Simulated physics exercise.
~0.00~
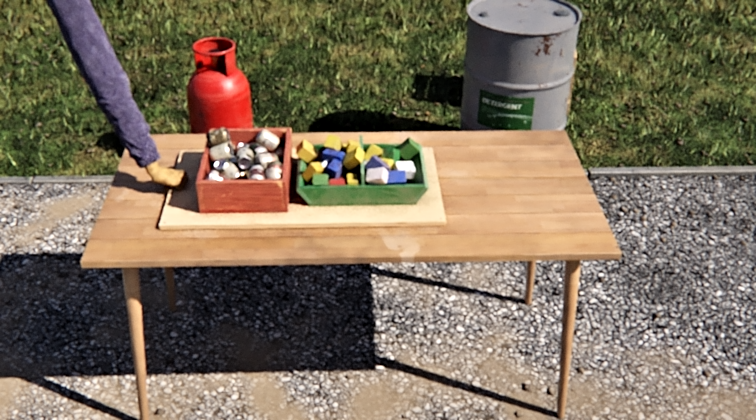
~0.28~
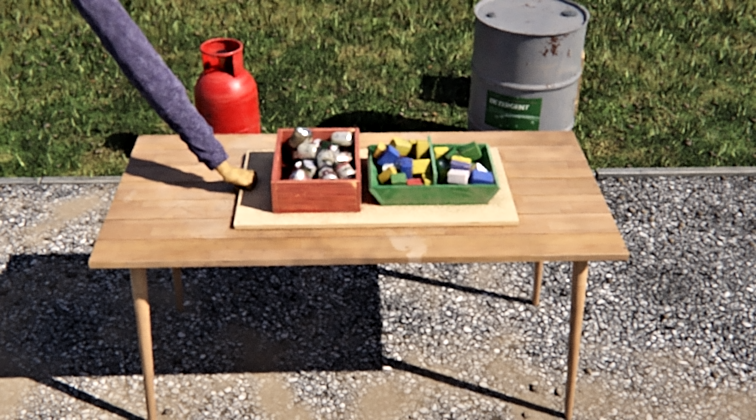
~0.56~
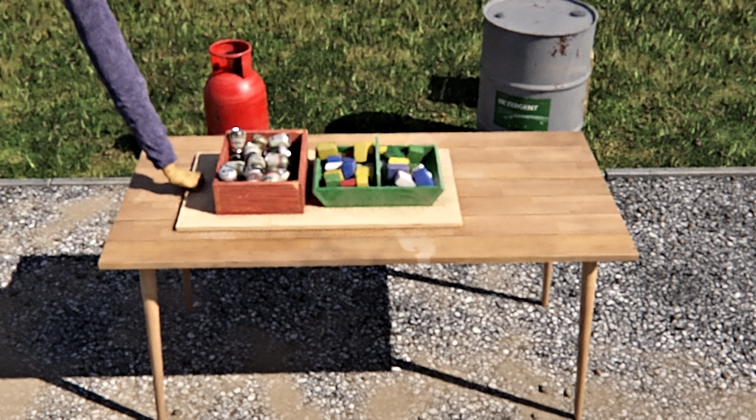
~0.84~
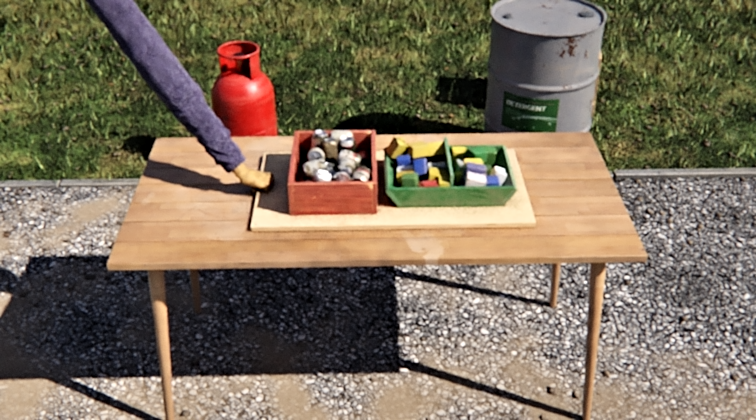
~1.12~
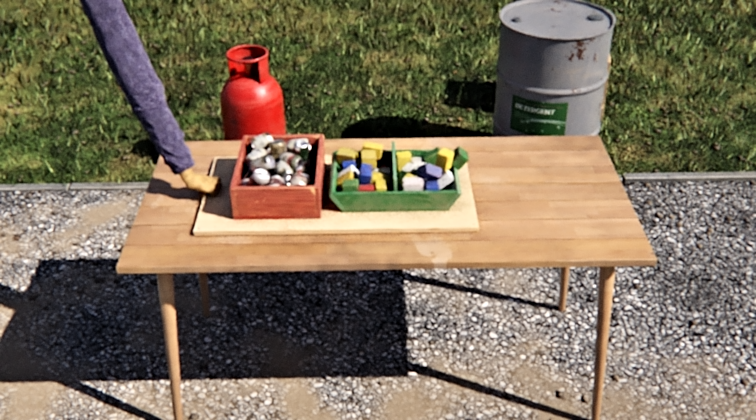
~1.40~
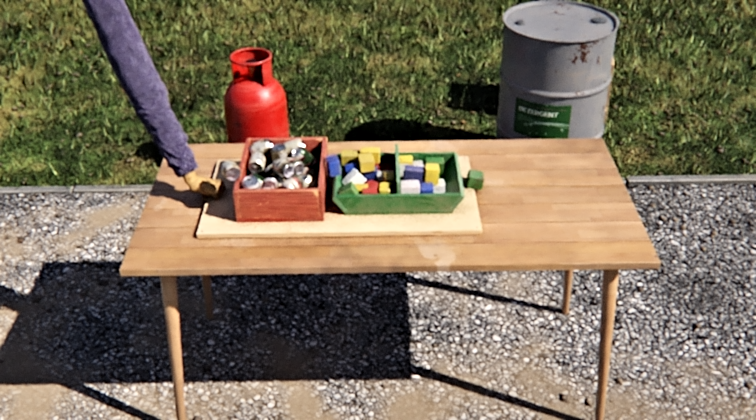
A board carrying a red box of small cans and a green divided box of colourful toy bricks slides right across a wooden table, with a gloved hand at its left edge. The arm draws it back left, then sends it right a second time, the cans and bricks jostling and turning inside. The board swings left once more and comes to rest near where it started. At the end, a green brick lies outside the green box at its right end, while most of the bricks and cans remain in their boxes.
